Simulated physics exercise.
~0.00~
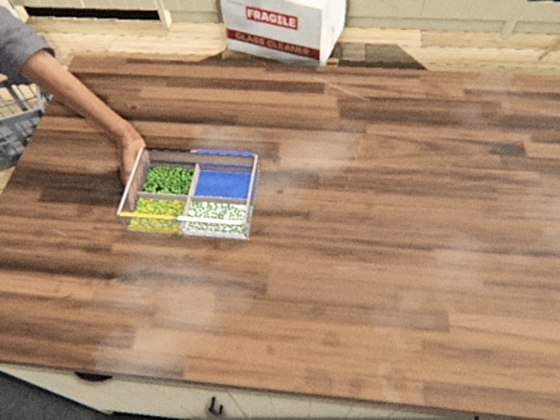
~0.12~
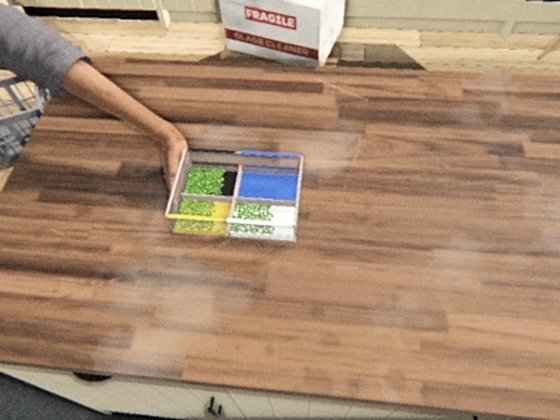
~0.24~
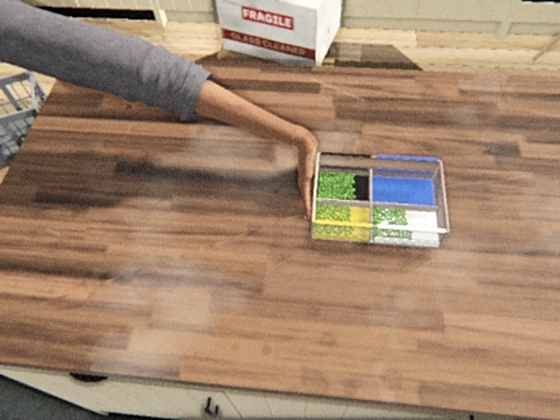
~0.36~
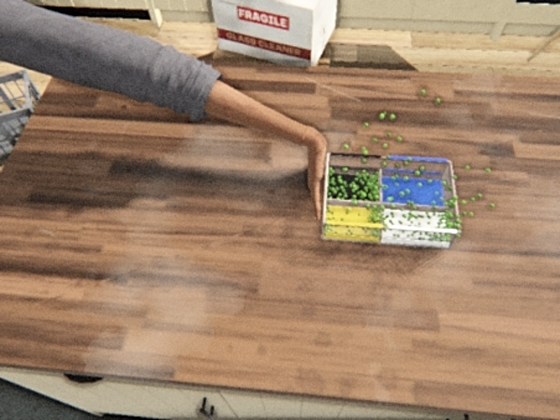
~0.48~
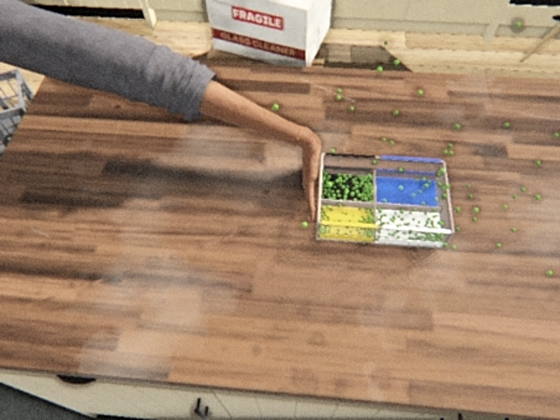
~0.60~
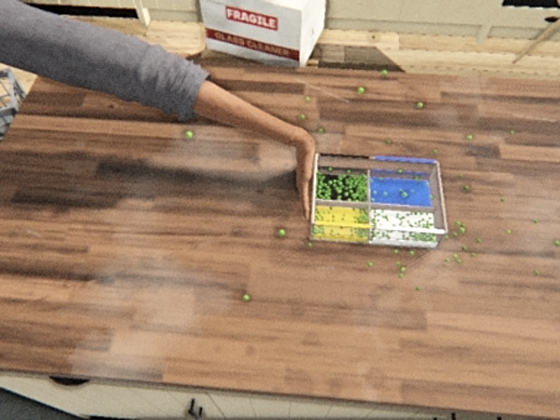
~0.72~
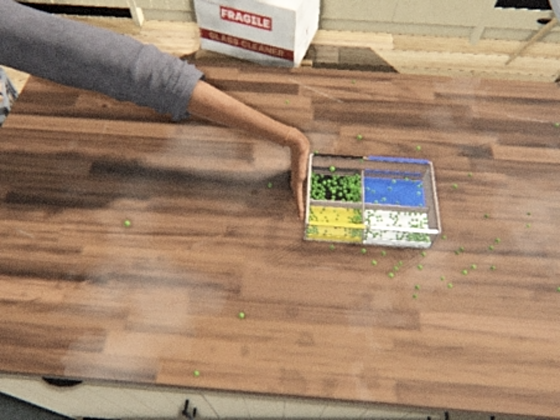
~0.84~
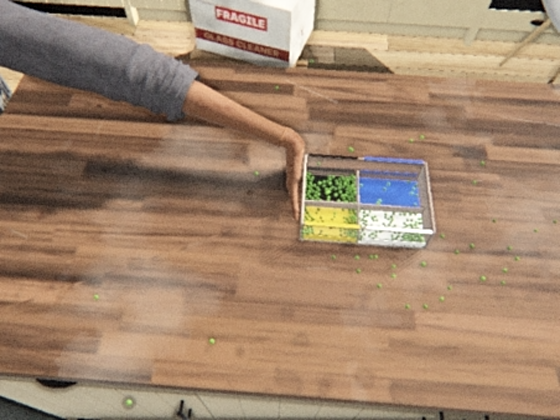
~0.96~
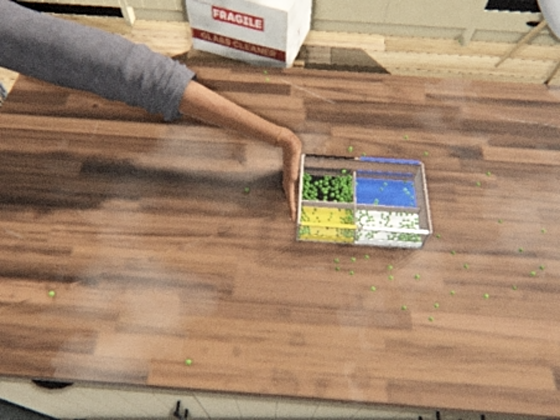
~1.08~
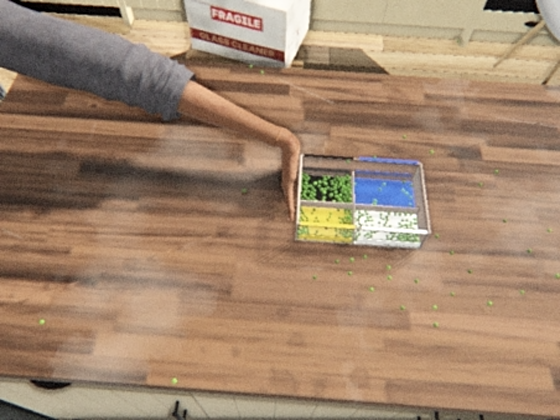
The clip shows a hand sliding a clear divided tray of small green pieces rightward across a wooden surface until it stops abruptly, sending some pieces flying out and scattering around it, while the rest stay inside, some spilled into the blue compartment.
